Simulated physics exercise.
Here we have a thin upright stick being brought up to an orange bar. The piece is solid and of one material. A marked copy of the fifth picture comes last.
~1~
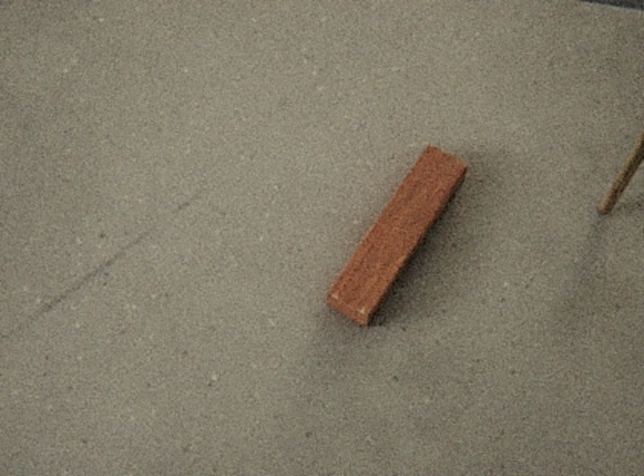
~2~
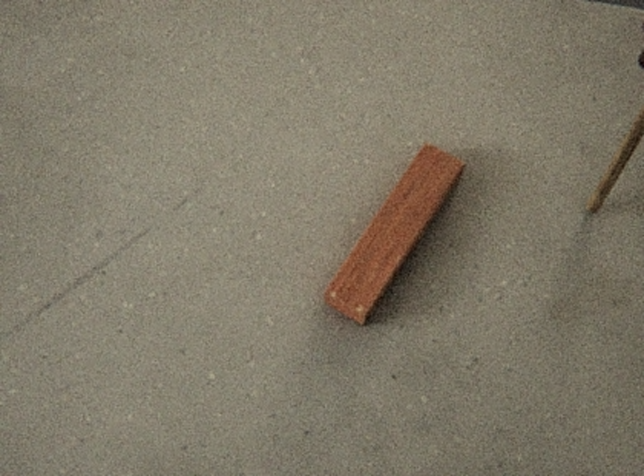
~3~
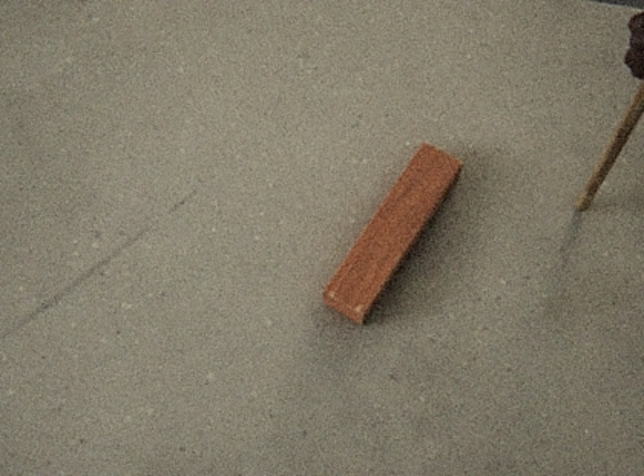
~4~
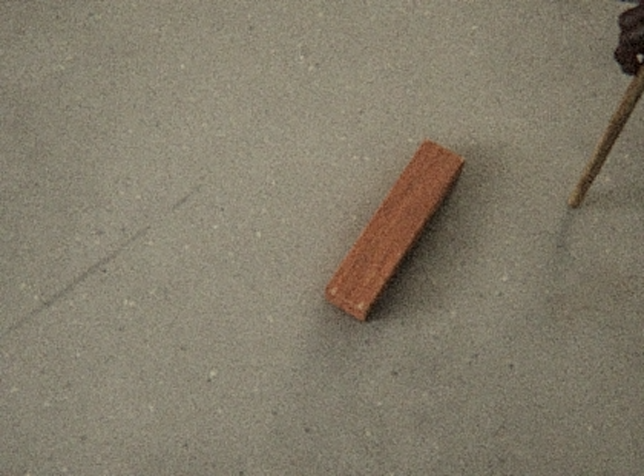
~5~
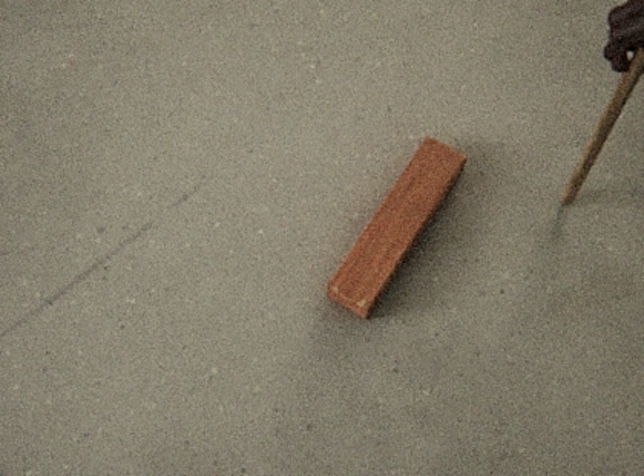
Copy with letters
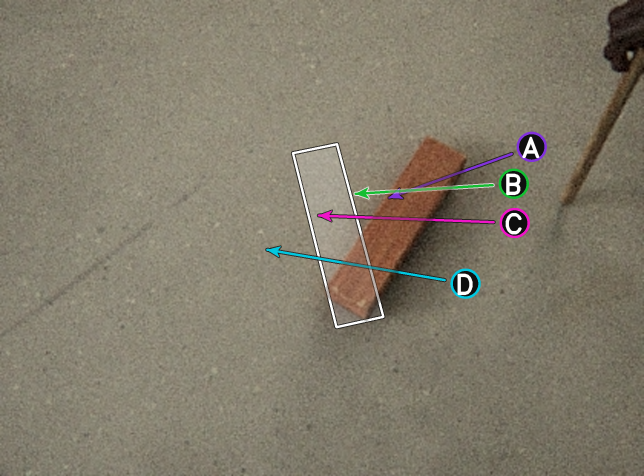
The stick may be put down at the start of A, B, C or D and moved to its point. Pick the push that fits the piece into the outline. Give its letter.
Arrow B does it.
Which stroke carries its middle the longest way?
That is C.
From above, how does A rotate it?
On that stroke, anticlockwise.
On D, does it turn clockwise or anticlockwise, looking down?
It turns clockwise.
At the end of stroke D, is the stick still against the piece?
At the end, yes.
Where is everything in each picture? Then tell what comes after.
In the first picture, orange bar (399, 226).
In the second picture, orange bar (397, 225).
In the third picture, orange bar (395, 225).
In the fourth picture, orange bar (397, 221).
In the fifth picture, orange bar (398, 219).
On the marked copy, A from (512, 154) to (389, 198); B from (493, 185) to (356, 194); C from (494, 222) to (319, 216); D from (445, 280) to (267, 250).
Following B. Soon after the start, foot of the stick (443, 190), piece (392, 217).
Later, foot of the stick (391, 192), piece (361, 215).
In the end, foot of the stick (356, 195), piece (336, 219); it fills the outline.
As for the rest, A leaves the piece out of the outline, at (360, 216); C leaves the piece out of the outline, at (295, 224); D leaves the piece out of the outline, at (354, 188).
